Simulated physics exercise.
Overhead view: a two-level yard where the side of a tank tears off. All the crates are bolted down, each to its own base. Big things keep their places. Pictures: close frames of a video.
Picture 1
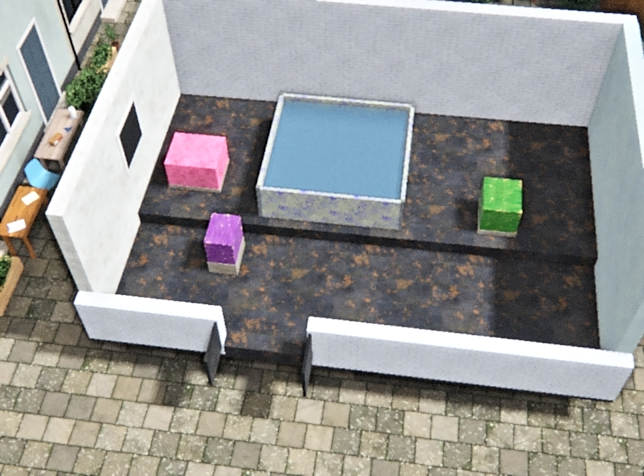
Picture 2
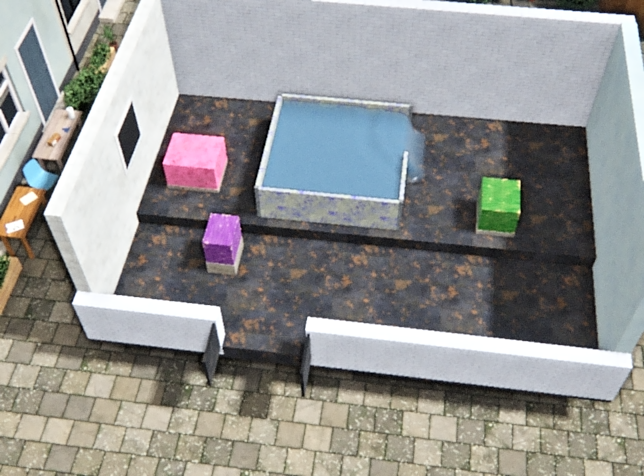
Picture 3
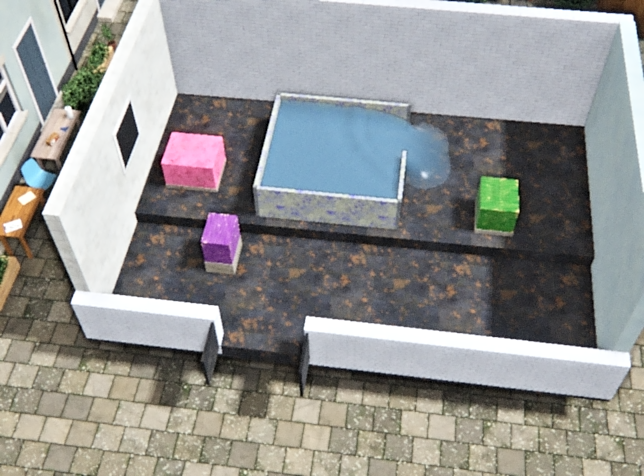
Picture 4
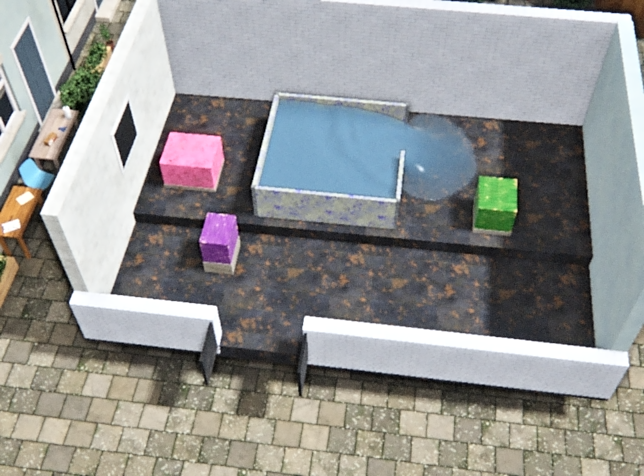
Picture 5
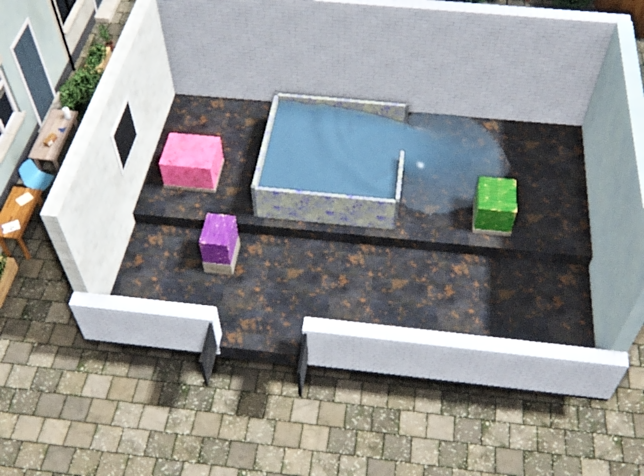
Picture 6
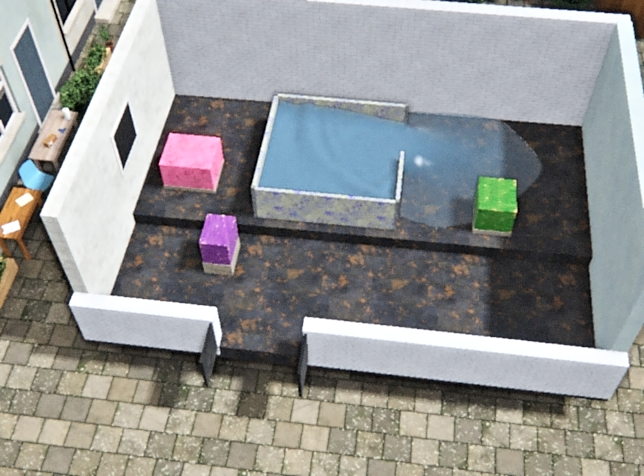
To begin with, still water fills an open tank in a walled two-level yard, with pink, purple and green blocks around it. The tank's right side opens and water pours out through the gap, then spreads rightward across the dark upper level and around the green block, while the blocks stay put.
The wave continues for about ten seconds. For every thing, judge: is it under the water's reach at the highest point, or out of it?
Pink crate: Out of reach, so dry; green crate: Within reach, so wet; purple crate: Out of reach, so dry.
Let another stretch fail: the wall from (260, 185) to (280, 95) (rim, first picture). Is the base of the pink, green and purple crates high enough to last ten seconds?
Then the pink crate gets flooded, the green crate is untouched and the purple crate gets flooded.
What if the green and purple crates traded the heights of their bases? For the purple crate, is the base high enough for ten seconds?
The purple crate is reached.
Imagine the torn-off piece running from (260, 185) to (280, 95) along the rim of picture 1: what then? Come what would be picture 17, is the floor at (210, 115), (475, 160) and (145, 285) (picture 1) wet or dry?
Drenched; spared; drenched.
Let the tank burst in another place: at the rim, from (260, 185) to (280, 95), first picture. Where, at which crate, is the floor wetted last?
That is the green crate.
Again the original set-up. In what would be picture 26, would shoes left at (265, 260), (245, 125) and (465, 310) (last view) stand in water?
Status per point, in sequence: Unwetted, then unwetted, then waterlogged.
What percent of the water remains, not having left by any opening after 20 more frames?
About 100 per cent.
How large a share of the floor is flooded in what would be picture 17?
I reckon 30 per cent or so.
A moment on, water covers 25 % of the floor; the pink crate not reached, the green crate water round its plinth, the purple crate not reached.
Next, water covers 30 % of the floor; the pink crate not reached, the green crate water round its plinth, the purple crate not reached.
Then, water covers 40 % of the floor; the pink crate not reached, the green crate water round its plinth, the purple crate not reached.
Later, water covers 70 % of the floor; the pink crate not reached, the green crate water round its plinth, the purple crate water round its plinth.
In the end, water covers 90 % of the floor; the pink crate stayed above the water, the green crate was topped, the purple crate stayed above the water.
